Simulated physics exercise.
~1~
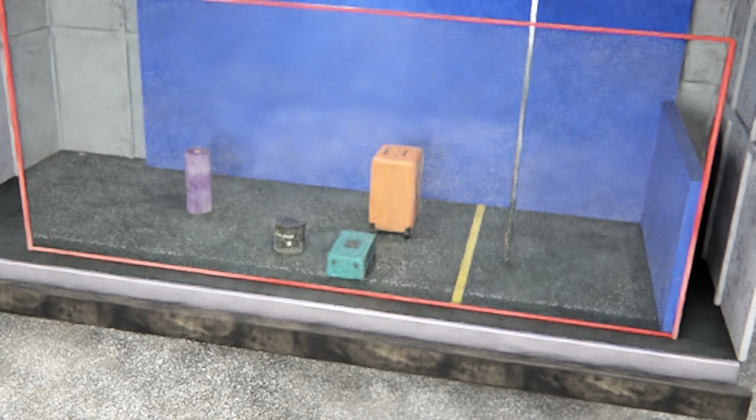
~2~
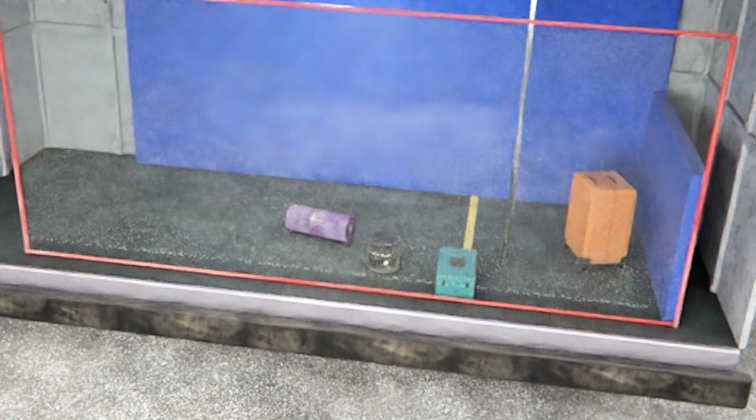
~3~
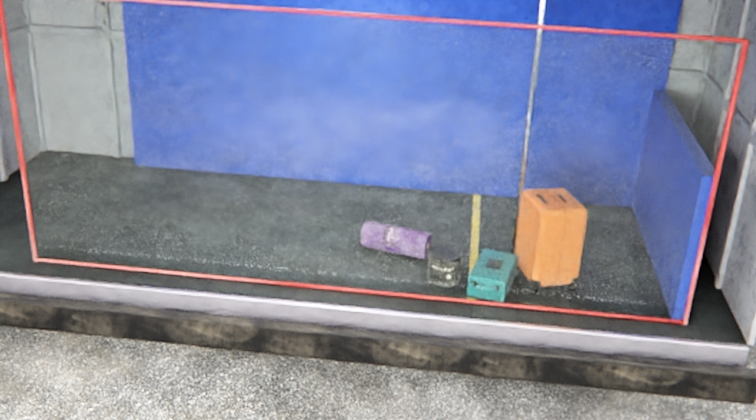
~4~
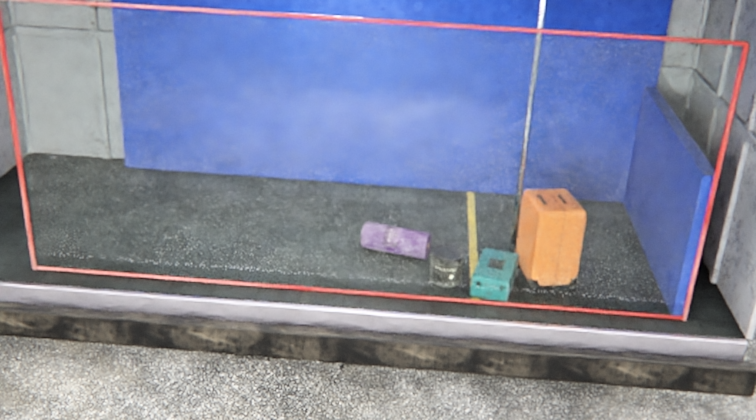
The orange case slides right, then back left, ending past the yellow line beside the toolbox.
